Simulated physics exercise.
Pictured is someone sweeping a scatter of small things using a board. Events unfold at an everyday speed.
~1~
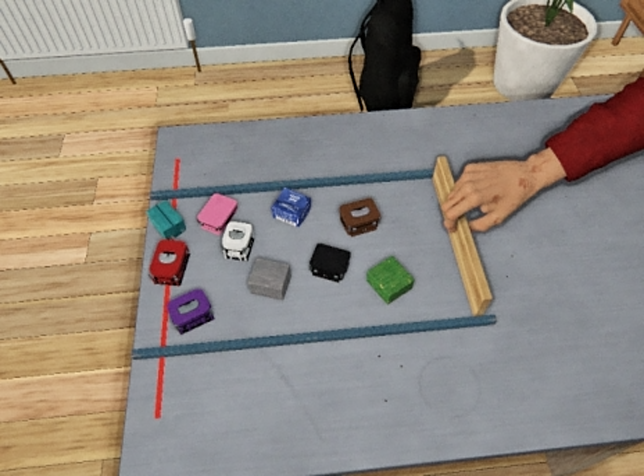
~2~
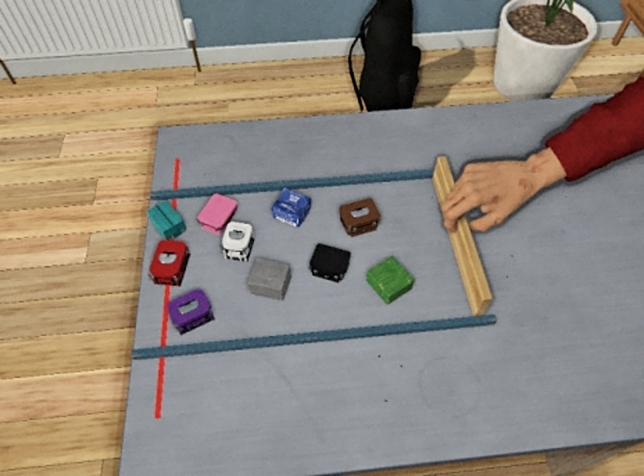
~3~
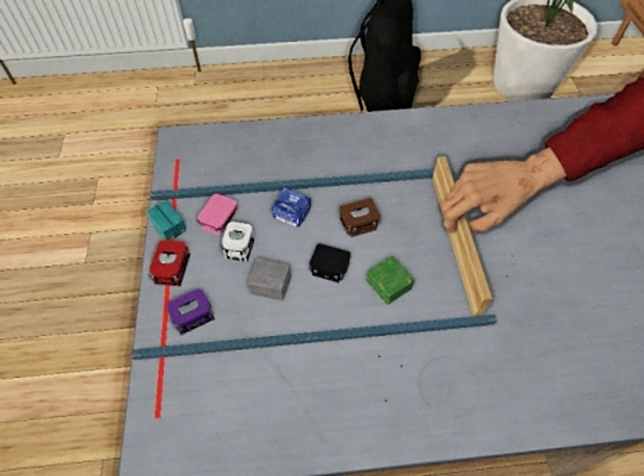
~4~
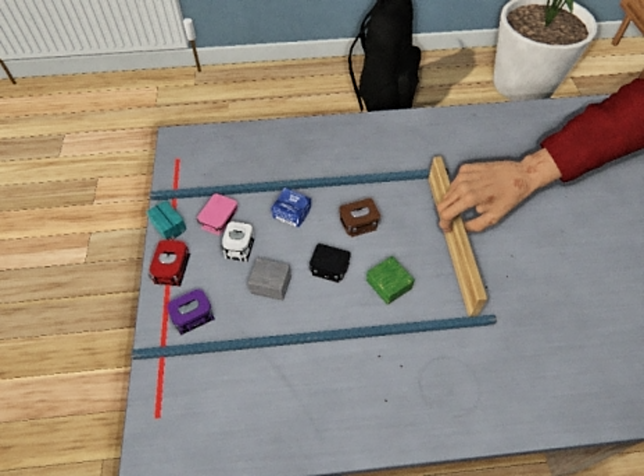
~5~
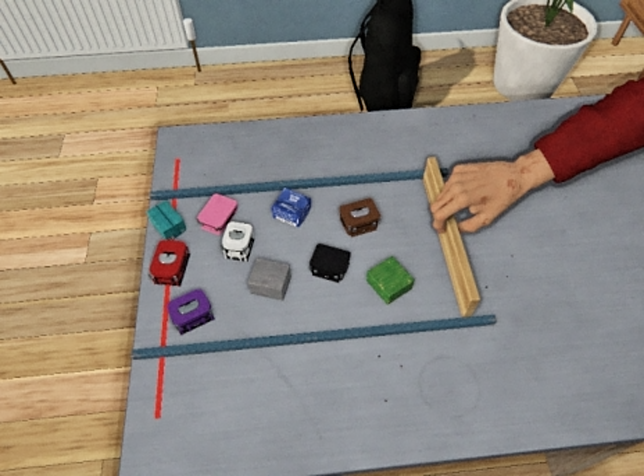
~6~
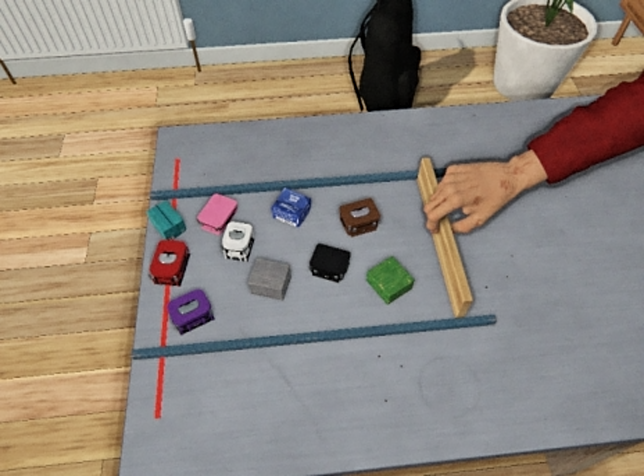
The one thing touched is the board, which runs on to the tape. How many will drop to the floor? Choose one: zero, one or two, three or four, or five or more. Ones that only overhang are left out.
Five or more.
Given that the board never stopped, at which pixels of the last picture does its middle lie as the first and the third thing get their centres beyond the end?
I'd put it close to (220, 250) and later close to (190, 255).
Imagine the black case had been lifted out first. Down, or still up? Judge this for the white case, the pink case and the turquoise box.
White case - safe; pink case - gone; turquoise box - gone.
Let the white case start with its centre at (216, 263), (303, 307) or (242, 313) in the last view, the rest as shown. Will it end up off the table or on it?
Place by place, it goes over; holds on; stays on.
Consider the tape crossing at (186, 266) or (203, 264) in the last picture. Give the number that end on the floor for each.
Down on the floor: 4 and 2.
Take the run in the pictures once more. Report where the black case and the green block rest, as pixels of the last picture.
In the last picture, roughly (154, 261) and (148, 297).
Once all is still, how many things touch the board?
4 of them.
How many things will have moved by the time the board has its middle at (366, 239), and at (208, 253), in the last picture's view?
The first number is 3, the next one 10.
Early on, none off yet; turquoise box at rest near (167, 221); red case at rest near (170, 263); purple case at rest near (191, 312).
Finally, the number that fall off is five or more; lost, grey block, white case, pink case, purple case, red case and turquoise box.
